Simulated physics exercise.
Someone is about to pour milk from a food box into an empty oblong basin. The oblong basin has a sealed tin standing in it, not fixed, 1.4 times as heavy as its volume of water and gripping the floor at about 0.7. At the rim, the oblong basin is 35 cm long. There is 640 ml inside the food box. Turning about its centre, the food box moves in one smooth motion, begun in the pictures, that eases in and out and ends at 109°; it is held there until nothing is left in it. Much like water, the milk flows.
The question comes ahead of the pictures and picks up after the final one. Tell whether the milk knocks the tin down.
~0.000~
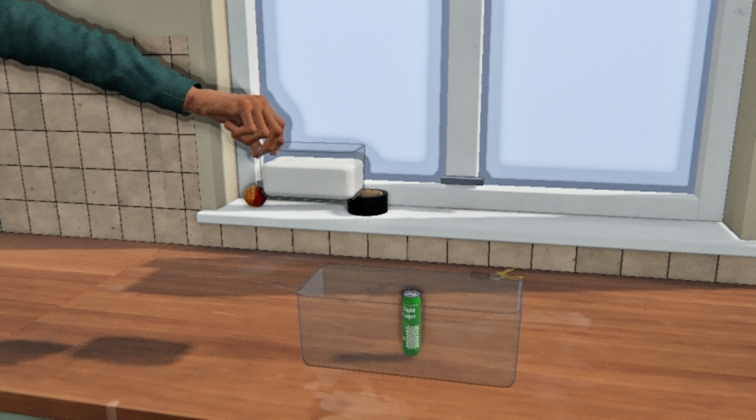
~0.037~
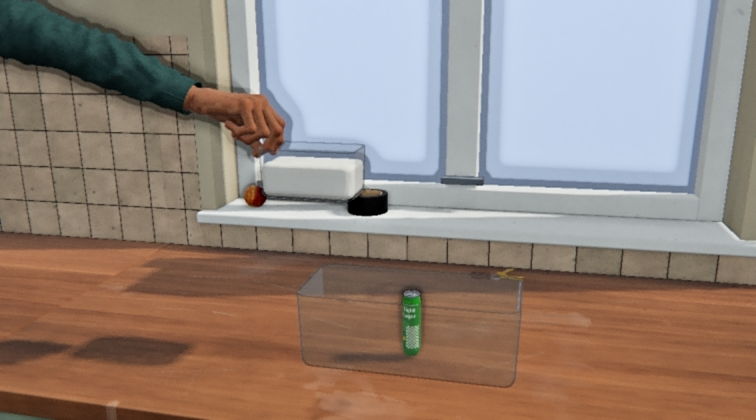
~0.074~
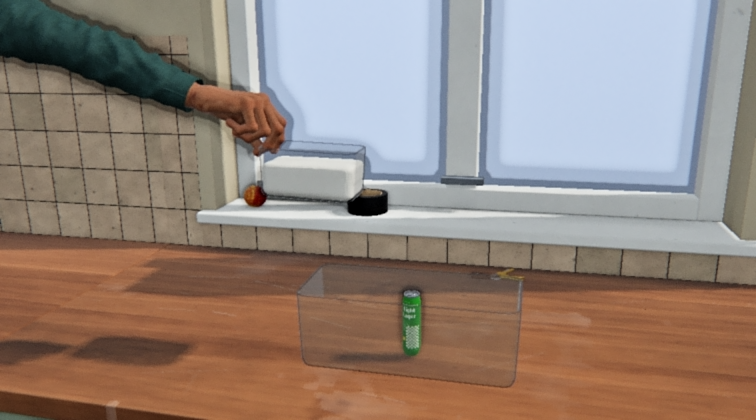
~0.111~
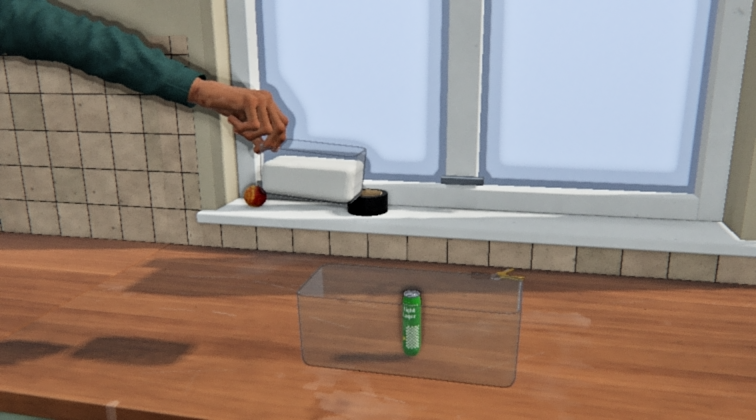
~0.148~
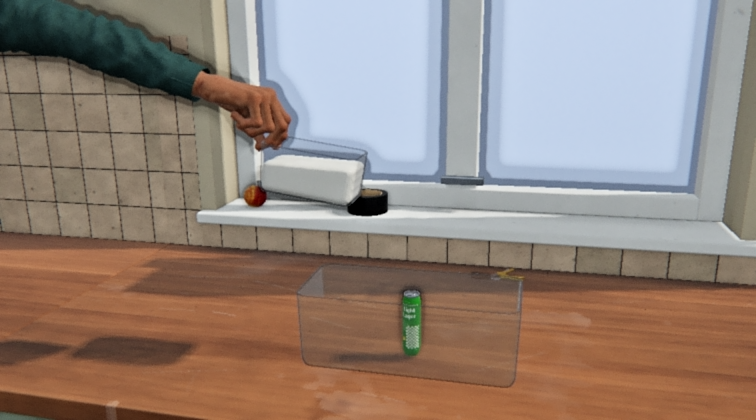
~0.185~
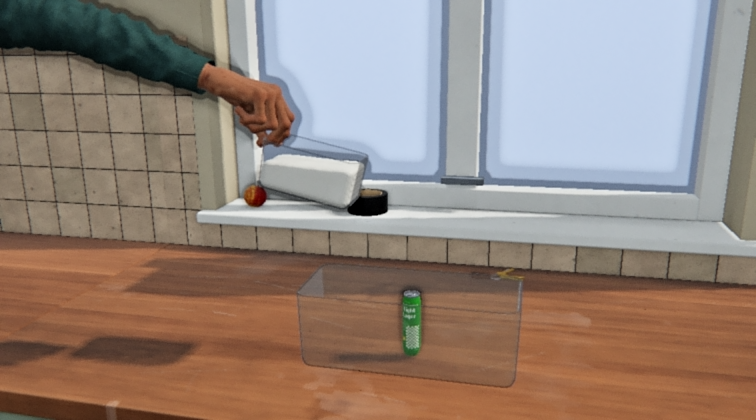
The milk does not knock it down.
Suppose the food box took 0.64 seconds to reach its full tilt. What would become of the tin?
The tin stays on its base.
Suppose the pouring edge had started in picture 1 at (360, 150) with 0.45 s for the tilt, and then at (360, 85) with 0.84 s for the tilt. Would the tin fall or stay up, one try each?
First it tips over; then it stays on its base.
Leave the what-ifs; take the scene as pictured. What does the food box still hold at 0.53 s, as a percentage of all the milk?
Some 46 % of it is still there.
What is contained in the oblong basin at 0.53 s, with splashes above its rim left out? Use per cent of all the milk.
Around 5 percent.
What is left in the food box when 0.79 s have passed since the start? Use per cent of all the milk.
Around 8 in a hundred.
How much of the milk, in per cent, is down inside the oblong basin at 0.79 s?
Around 84 in a hundred.
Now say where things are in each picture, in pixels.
In the first frame, it leans 0°; its right rim is at (359, 150); the milk meets the walls at (271, 161) and (359, 164); the oblong basin's rim runs from (310, 279) to (521, 296); the tin's top is at (412, 297).
In the second frame, it leans 1°; its right rim is at (360, 150); the milk meets the walls at (271, 161) and (359, 164).
In the third frame, it leans 2°; its right rim is at (360, 151); the milk meets the walls at (271, 160) and (359, 165).
In the fourth frame, it leans 5°; its right rim is at (361, 154); the milk meets the walls at (271, 160) and (360, 165).
In the fifth frame, it leans 8°; its right rim is at (362, 157); the milk meets the walls at (272, 159) and (360, 166).
In the sixth frame, it leans 13°; its right rim is at (363, 161); the milk meets the walls at (271, 159) and (361, 167).
By 0.53 s the tilt is 76° and 46 per cent is still to pour; the tin stands where it began.
By 0.79 s the tilt is 108° and 8 per cent is still to pour; the tin stands where it began.
By 1.05 s the tilt is 109° and 0 per cent is still to pour; the tin stands where it began.
By 1.34 s the tilt is 109° and 0 per cent is still to pour; the tin stands where it began.
At rest the tin stands where it began.
